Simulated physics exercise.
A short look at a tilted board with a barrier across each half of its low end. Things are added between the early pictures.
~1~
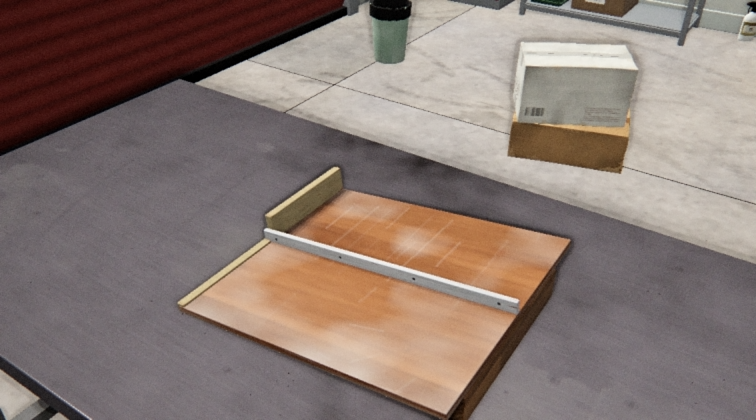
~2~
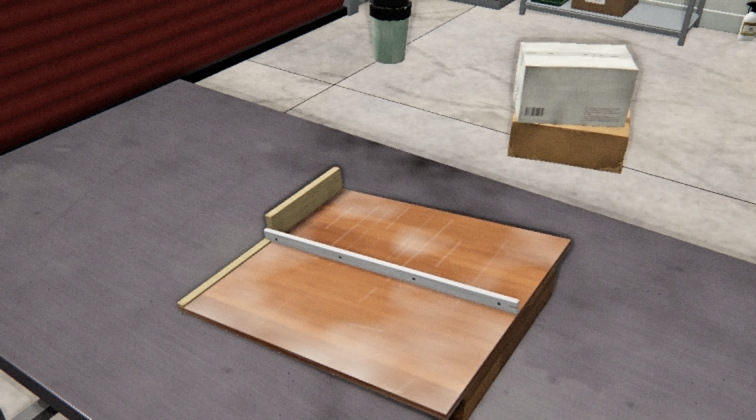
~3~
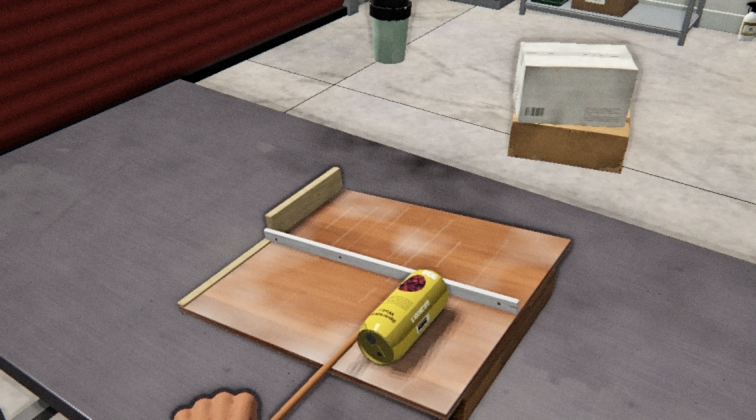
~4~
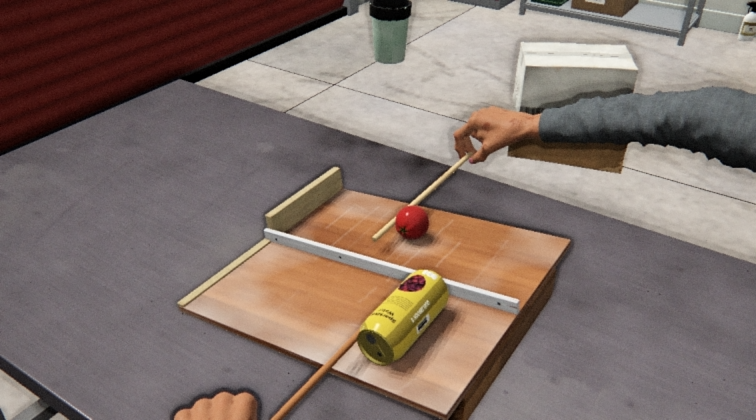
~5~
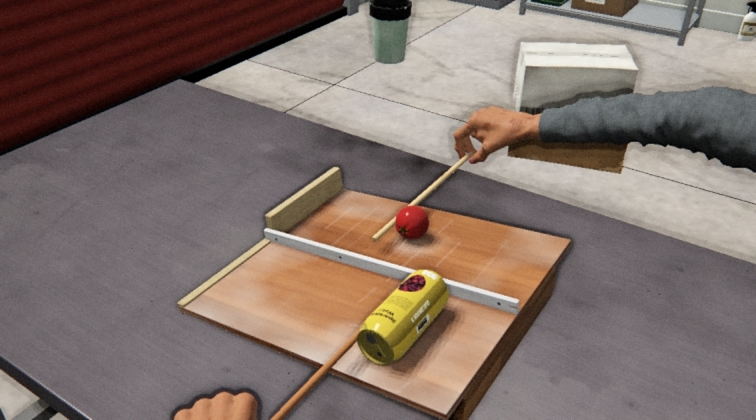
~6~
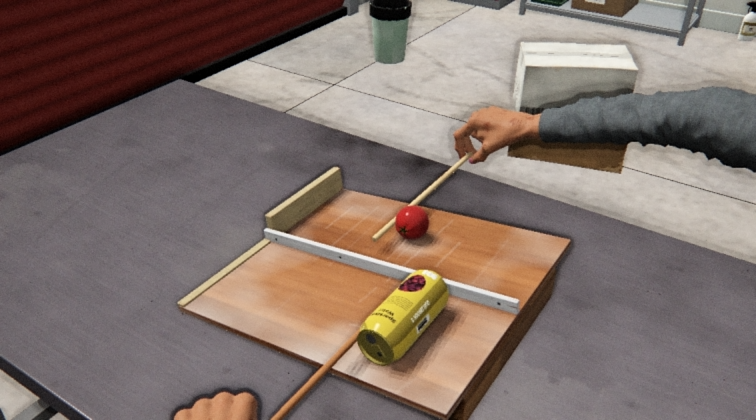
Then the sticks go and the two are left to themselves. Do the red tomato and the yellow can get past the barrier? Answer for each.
Outcome: The red tomato gets caught, the yellow can runs past the strip.
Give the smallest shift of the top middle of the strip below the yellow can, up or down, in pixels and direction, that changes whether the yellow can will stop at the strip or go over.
Roughly 8 pixels up.
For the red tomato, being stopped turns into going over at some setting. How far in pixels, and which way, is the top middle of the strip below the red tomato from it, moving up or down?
A shift of 16 pixels, going down.
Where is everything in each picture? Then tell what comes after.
Board (377, 263), in the first frame.
Board (377, 263), in the second frame.
Board (377, 263), in the third frame.
Held back by the sticks; yellow can (405, 315); board (377, 263), in the fourth frame.
Held back by the sticks; red tomato (412, 223); board (377, 263), in the fifth frame.
Held back by the sticks; red tomato (412, 223); yellow can (405, 315); board (377, 263), in the sixth frame.
Then, 0.70 s later than the last frame, red tomato rolling on the board near (323, 202); yellow can rolling on the board near (293, 279).
When it is over, the red tomato is held by the strip, near (321, 202); the yellow can goes over the end.
